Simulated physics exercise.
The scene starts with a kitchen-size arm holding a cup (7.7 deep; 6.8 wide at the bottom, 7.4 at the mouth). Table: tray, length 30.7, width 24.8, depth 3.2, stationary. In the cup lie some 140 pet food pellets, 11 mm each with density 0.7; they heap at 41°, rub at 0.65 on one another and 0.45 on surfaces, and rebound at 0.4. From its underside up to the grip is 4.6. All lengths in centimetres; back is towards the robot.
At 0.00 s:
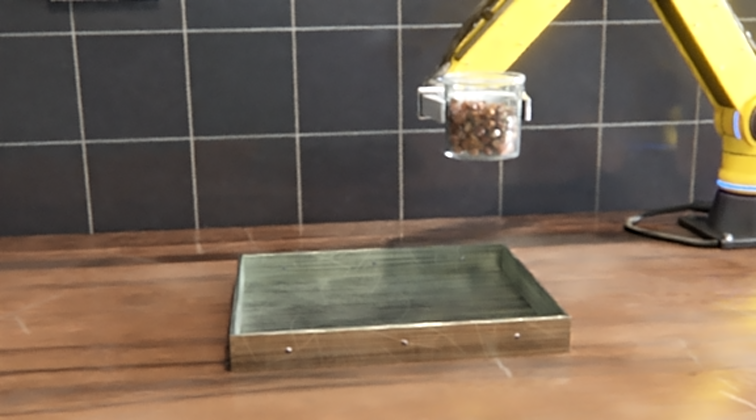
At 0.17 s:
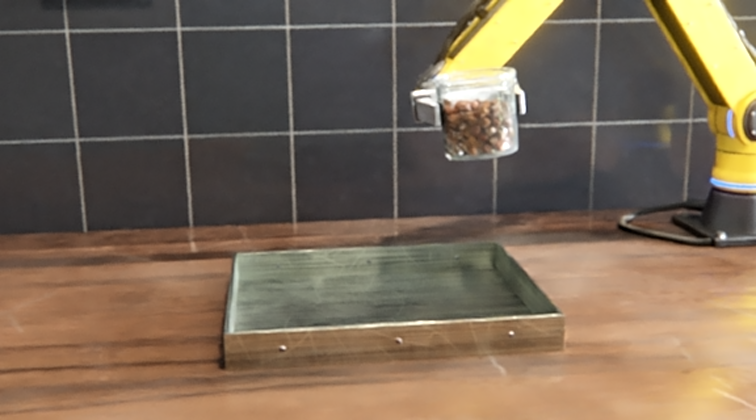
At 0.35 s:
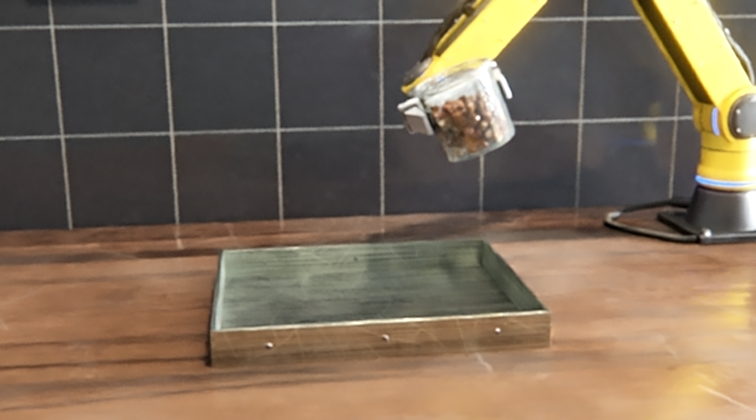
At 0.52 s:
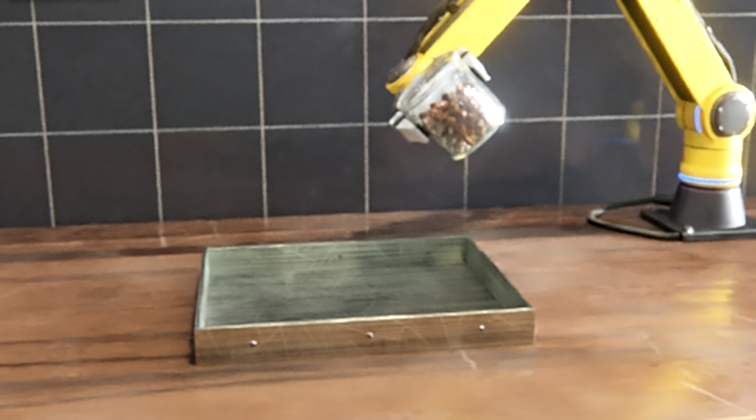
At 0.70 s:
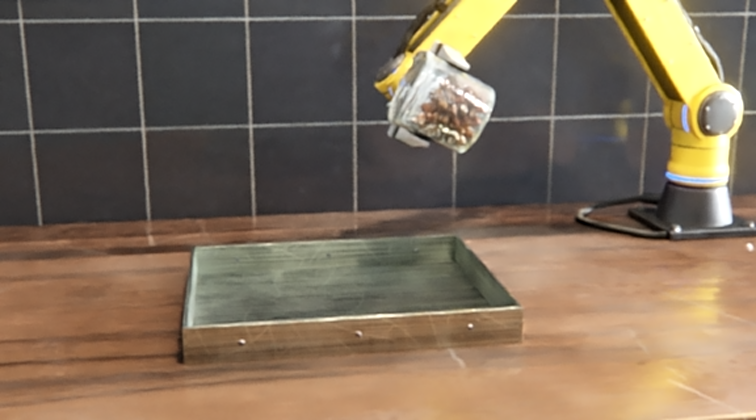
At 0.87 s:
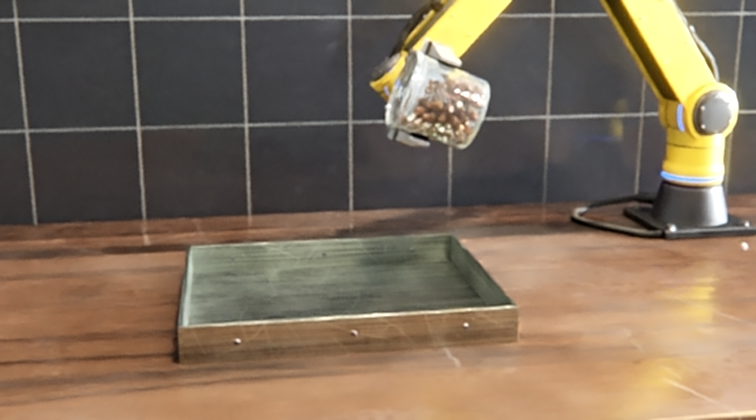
A yellow robot arm tilts a clear cup of brown pellets above a green tray.
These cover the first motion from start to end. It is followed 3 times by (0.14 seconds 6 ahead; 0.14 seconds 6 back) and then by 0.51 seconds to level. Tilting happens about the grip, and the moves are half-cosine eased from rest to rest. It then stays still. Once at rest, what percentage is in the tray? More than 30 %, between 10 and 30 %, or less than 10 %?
More than 30 %.
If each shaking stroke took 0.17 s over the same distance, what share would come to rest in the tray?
I'd expect some 30 per cent.
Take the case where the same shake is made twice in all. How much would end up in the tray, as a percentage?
In that case, some 45 per cent.
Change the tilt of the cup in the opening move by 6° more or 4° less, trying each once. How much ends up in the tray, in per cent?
They would come to near 75 and 45 per cent.
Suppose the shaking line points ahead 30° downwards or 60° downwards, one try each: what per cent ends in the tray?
First try about 20 %, second try about 5 %.
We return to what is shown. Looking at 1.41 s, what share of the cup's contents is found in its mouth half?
Around 50 percent.
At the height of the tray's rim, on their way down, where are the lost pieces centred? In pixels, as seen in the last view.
Around (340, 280).
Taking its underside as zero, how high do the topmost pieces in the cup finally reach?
Around 5.0 cm up.
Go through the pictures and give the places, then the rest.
The first frame shows cup middle at (483, 117), level; upper third of the load around (483, 111), from x 455 to 510, top at y 100; 139 in the cup.
The second frame shows cup middle at (478, 115), tilted 7° forward; upper third of the load around (478, 110), from x 445 to 510, top at y 100.
The third frame shows cup middle at (467, 112), tilted 24° forward; upper third of the load around (474, 106), from x 435 to 505, top at y 95.
The fourth frame shows cup middle at (453, 108), tilted 45° forward; upper third of the load around (463, 100), from x 420 to 495, top at y 80.
The fifth frame shows cup middle at (443, 105), tilted 62° forward; upper third of the load around (456, 93), from x 415 to 480, top at y 75.
The sixth frame shows cup middle at (439, 103), tilted 69° forward; upper third of the load around (451, 91), from x 400 to 475, top at y 75; 139 in the cup.
By 1.41 s, tilted 69° forward, highest piece 21 above the table; 78 in the cup, 40 in the tray, 1 on the table or floor, 20 in flight or on a rim.
By 1.95 s, tilted 38° forward, highest piece 21 above the table; 76 in the tray, 62 in the cup, 1 on the table or floor.
By 2.42 s, level, highest piece 22 above the table; 76 in the tray, 62 in the cup, 1 on the table or floor.
By 3.47 s, level, highest piece 22 above the table; 76 in the tray, 62 in the cup, 1 on the table or floor.
Final count, 76 in the tray, 62 in the cup, 1 on the table or floor. That is 55 % in the tray.
